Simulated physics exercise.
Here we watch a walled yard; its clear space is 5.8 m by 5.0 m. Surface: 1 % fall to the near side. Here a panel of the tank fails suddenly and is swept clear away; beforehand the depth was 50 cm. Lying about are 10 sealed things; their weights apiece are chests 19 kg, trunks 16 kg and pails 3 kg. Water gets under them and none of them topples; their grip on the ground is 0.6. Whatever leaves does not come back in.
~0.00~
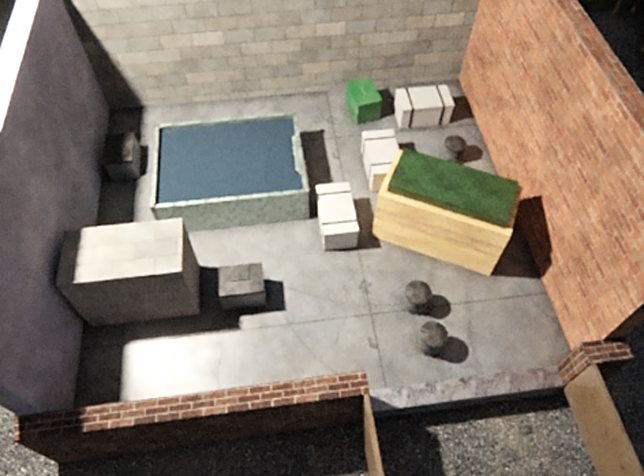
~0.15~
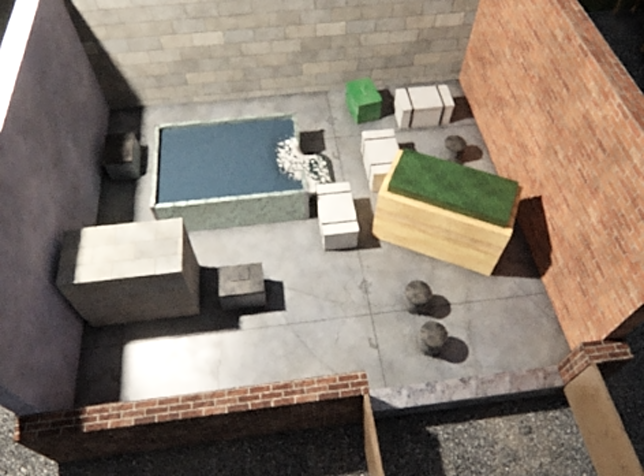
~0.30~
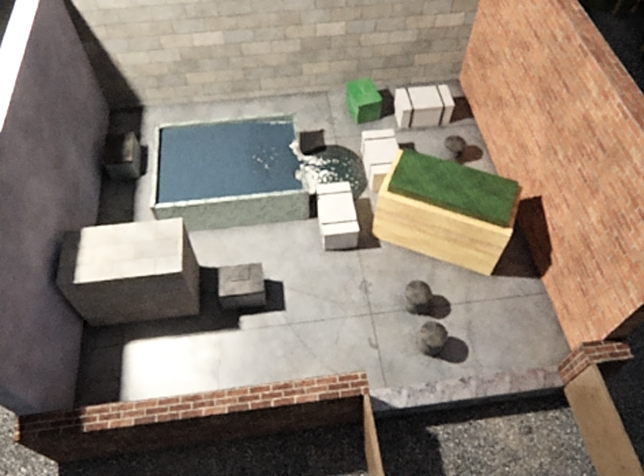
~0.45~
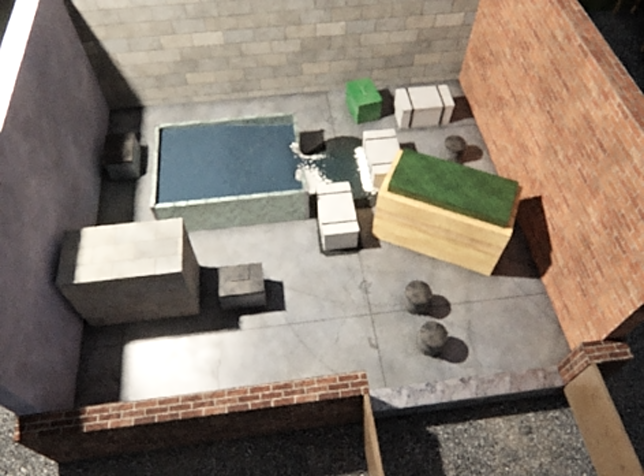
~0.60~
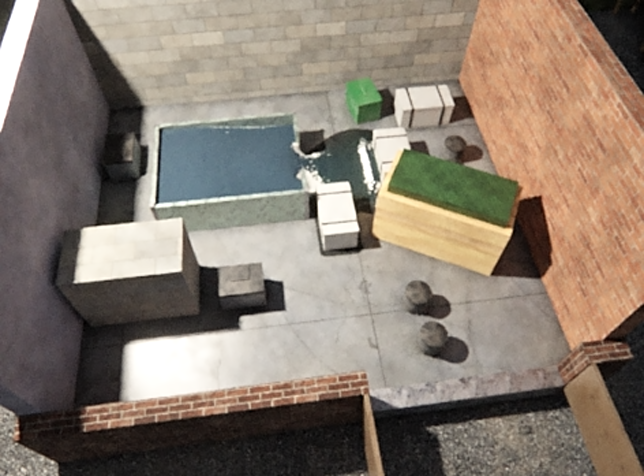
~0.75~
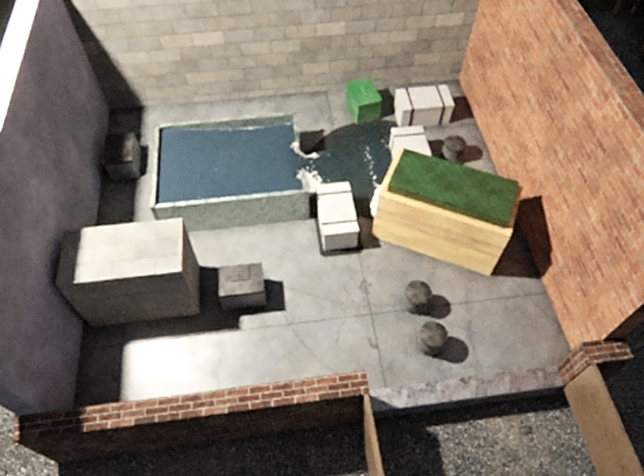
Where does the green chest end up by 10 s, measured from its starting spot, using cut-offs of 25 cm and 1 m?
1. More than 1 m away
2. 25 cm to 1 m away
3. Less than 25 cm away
The answer is 2.
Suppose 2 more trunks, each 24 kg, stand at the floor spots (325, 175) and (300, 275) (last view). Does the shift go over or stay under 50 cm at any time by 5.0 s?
Respectively: Outside the limit and inside the limit.
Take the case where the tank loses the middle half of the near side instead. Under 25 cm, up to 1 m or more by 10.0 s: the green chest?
Result: Green chest essentially stationary.
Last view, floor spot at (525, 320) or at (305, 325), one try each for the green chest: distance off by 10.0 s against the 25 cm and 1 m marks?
Try one, it keeps its spot; try two, it keeps its spot.
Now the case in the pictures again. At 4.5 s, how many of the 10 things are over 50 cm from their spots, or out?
Count then: 5.
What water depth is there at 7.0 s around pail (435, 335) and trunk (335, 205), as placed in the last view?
Depth approx. 1 cm / 2 cm.
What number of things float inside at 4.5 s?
By my count, 4.
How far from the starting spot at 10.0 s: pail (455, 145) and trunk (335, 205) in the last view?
In that order: 50 cm, 30 cm.
After 2.0 s the green chest is near (364, 91), 0.0 m from its start, aground; 0 of 10 are out; 3 afloat.
After 4.5 s the green chest is near (332, 101), 0.5 m from its start, aground; 0 of 10 are out; 4 afloat.
After 7.0 s the green chest is near (329, 102), 0.6 m from its start, aground; 0 of 10 are out; 4 afloat.
After 10.0 s the green chest is near (328, 102), 0.6 m from its start, aground; 0 of 10 are out; 4 afloat.
